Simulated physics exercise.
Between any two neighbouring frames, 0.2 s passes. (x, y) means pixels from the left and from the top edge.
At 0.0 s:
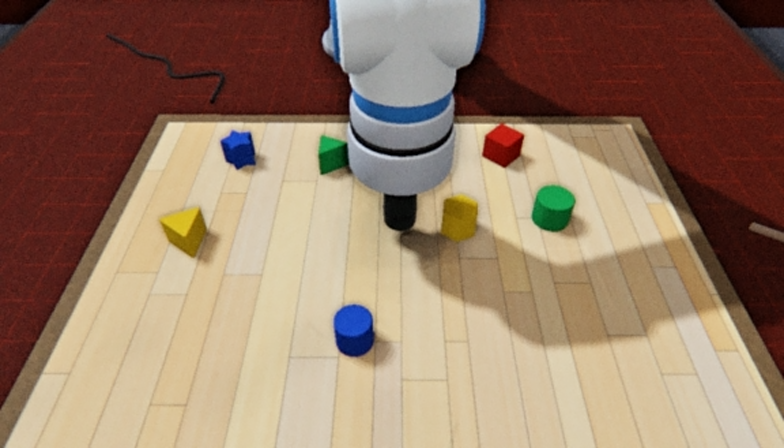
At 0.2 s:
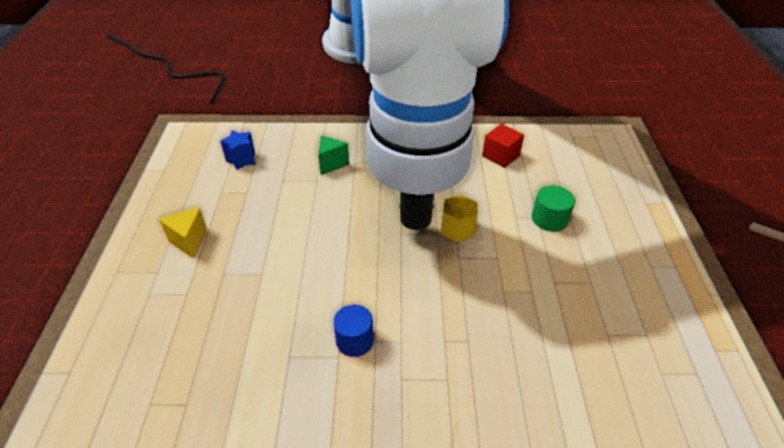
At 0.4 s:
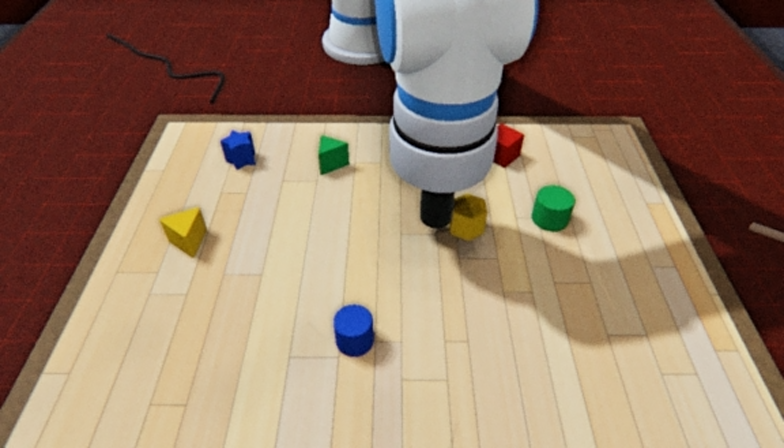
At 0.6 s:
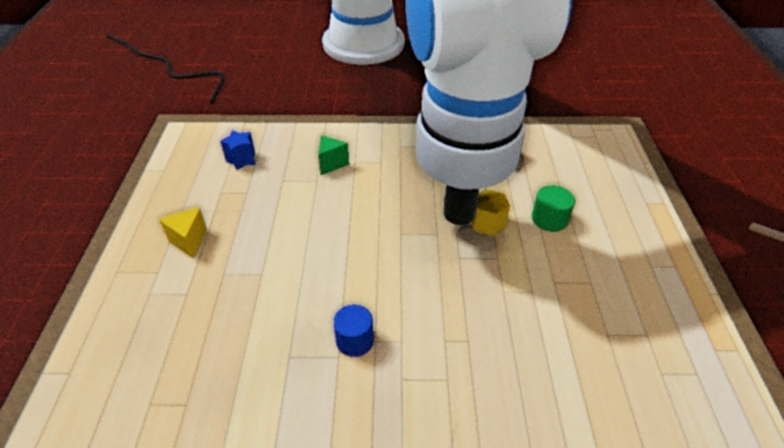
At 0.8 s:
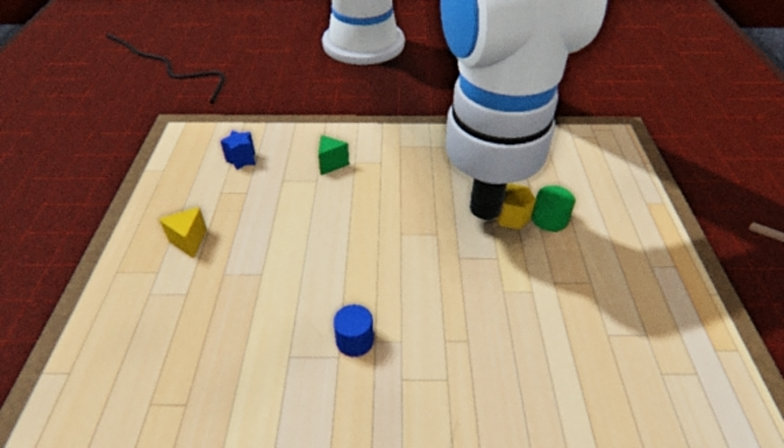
On a wooden board, a robot arm's black rod pushes a yellow hexagon right beside a green cylinder.
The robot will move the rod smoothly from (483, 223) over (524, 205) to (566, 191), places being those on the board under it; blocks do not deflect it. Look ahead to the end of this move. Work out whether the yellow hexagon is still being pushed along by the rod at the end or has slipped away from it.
It stays on the rod's front.
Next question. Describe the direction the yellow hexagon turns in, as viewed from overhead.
The turn is clockwise.
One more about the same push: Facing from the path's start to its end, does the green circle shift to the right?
Going by the path, yes.
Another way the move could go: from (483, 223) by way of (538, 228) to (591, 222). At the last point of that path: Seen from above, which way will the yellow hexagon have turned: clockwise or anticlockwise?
Rotates counter-clockwise.
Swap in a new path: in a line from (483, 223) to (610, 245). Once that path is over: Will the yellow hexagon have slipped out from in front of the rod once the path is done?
The answer is yes.
What follows on the original path. One third of the way, rod at (513, 197); yellow hexagon at (546, 184); green circle at (584, 195).
Two thirds of the way, rod at (542, 187); yellow hexagon at (574, 174); green circle at (596, 196).
At the end, rod at (571, 178); red four-sided block still; yellow hexagon at (604, 168), turned 20° clockwise; green circle at (598, 196).
